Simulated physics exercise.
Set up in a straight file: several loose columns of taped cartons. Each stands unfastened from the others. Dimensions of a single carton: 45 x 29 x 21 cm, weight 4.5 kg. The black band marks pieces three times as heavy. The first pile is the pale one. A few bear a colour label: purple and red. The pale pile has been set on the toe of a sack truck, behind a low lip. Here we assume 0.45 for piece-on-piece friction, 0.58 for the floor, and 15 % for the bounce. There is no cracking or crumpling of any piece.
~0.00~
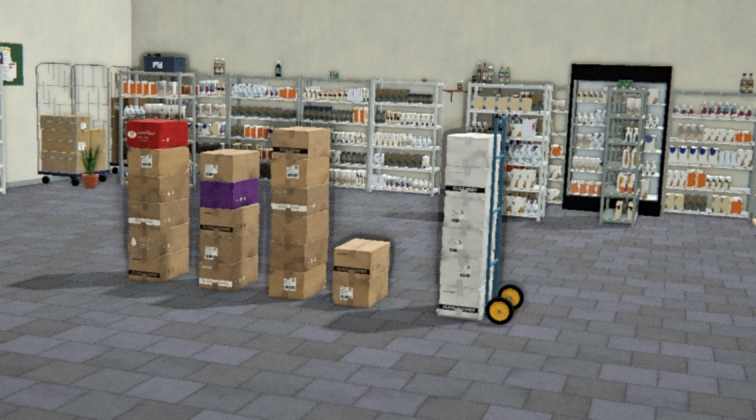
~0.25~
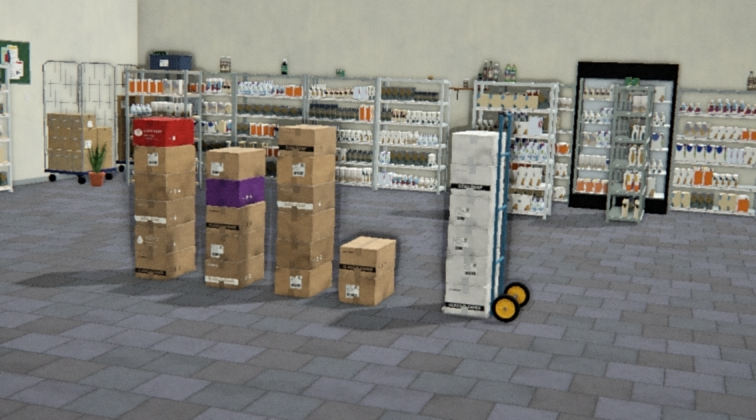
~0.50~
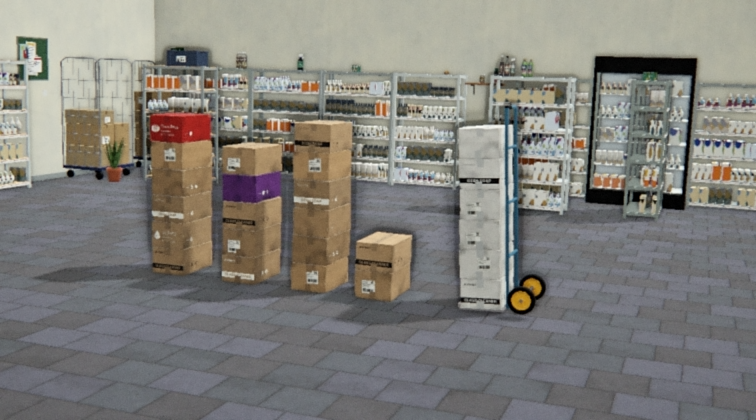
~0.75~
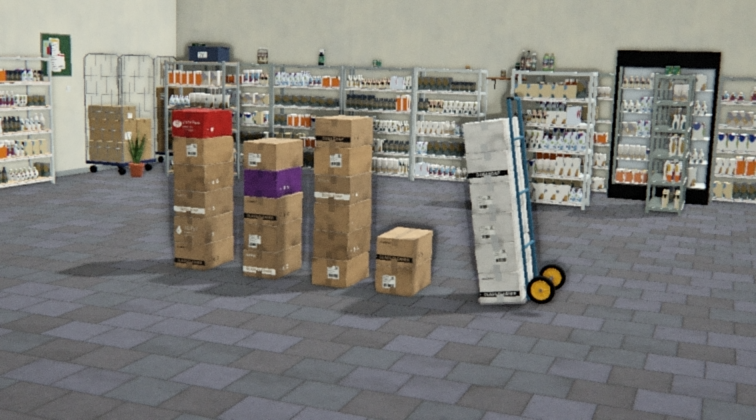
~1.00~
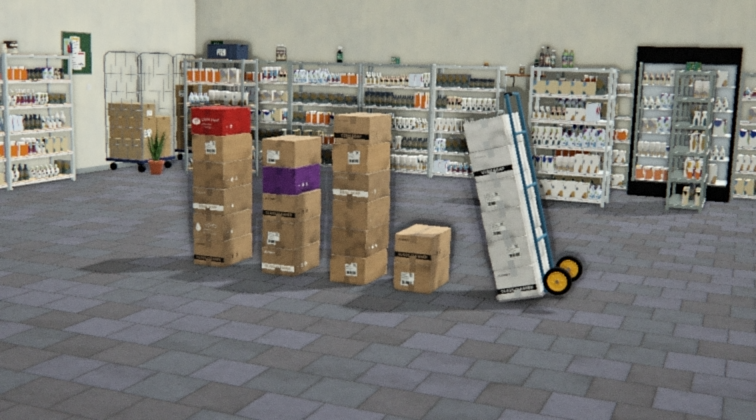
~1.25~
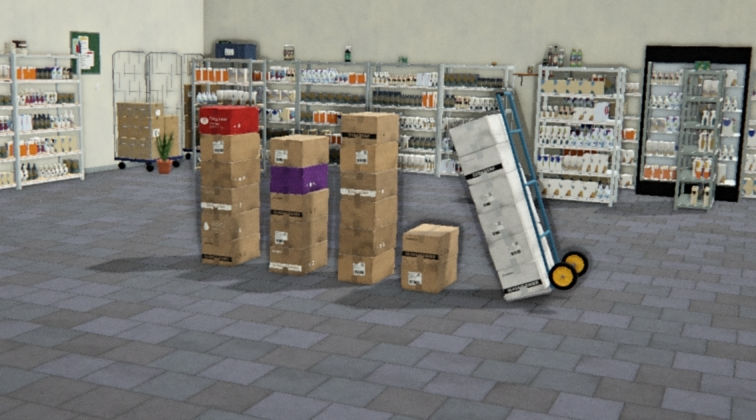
Storeroom lined with bottle shelves, a blue sack truck tilting left with its pale carton stack, beside four still brown carton piles.
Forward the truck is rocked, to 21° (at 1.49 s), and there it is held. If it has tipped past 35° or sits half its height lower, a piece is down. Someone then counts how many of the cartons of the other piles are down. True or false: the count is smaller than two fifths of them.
True.
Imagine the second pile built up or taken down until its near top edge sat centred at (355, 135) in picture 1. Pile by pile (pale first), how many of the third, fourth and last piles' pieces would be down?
You'd get third 6, fourth 5 and last 6.
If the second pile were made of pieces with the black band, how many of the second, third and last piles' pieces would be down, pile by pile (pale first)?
Down at the end: Second pile 0, third pile 0, last pile 0.
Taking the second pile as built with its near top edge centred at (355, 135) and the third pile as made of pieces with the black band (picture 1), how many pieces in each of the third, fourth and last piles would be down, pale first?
Counts down - third: 0; fourth: 0; last: 0.
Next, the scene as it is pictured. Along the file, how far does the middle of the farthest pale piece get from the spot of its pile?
110 cm.
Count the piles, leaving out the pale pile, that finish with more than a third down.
Total count: 0.
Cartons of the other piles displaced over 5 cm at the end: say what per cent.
I get 10 %.
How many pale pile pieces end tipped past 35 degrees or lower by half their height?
6 pieces.
After 1.46 s, 1 of the pale pile down; none of the 19 other cartons down.
After 1.72 s, 6 of the pale pile down; none of the 19 other cartons down, 2 disturbed.
At rest (2.7 s), 6 of the pale pile down; none of the 19 other cartons down, 4 disturbed; red carton unmoved; purple carton unmoved. That is 0 per cent. As the last picture would show them, middles, red carton near (230, 120), purple carton near (300, 177).
